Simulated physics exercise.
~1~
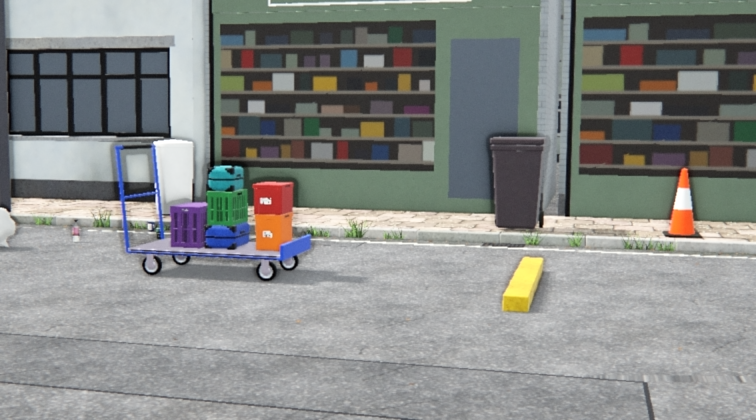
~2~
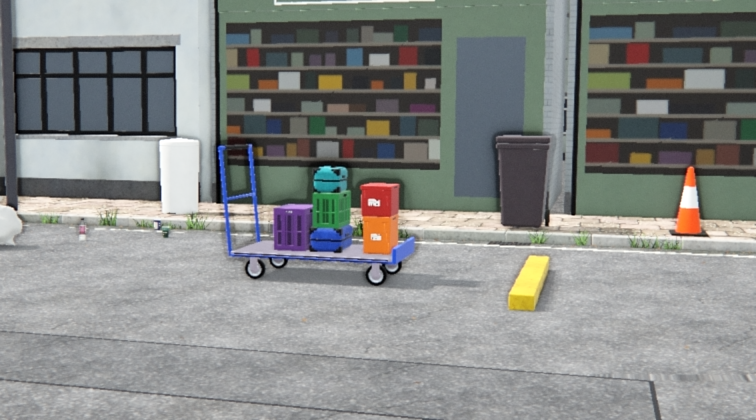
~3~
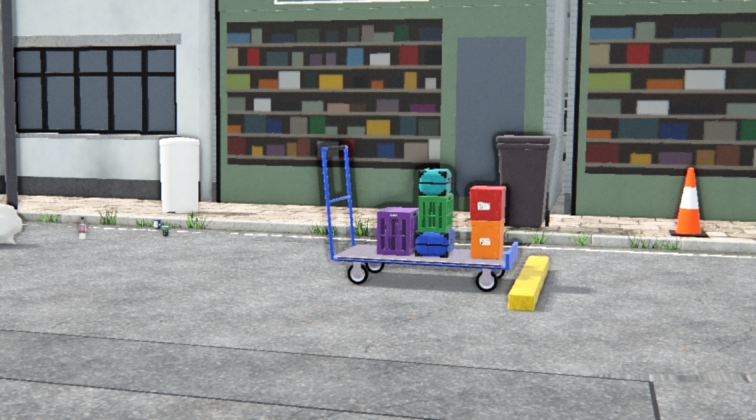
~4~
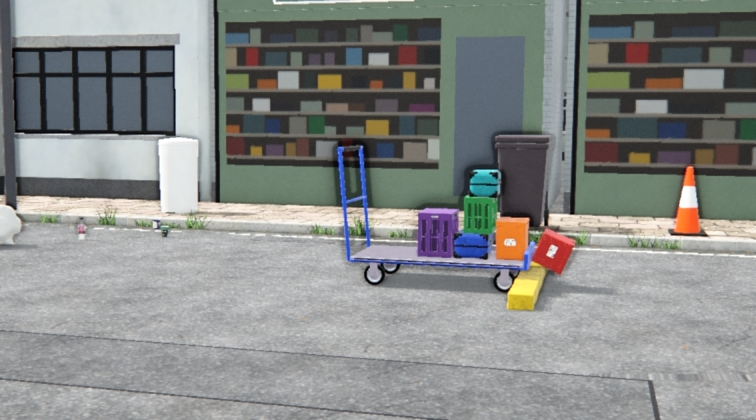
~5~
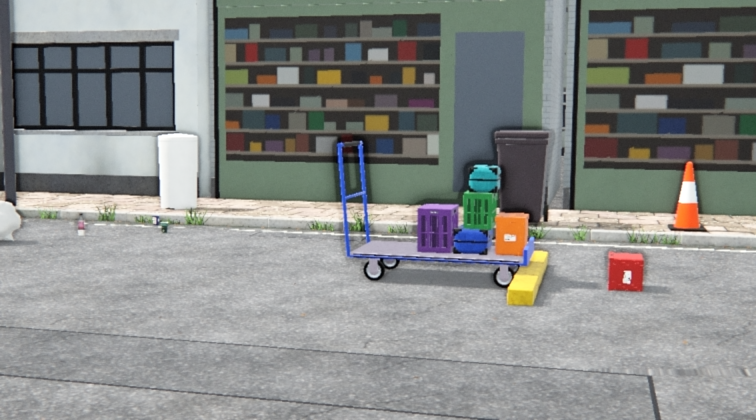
On a street outside a green shopfront, a blue flatbed trolley loaded with colourful crates and cases rolled right until it stopped abruptly against a yellow beam. The red box toppled off the front and landed on the road beyond, while the others stayed aboard.
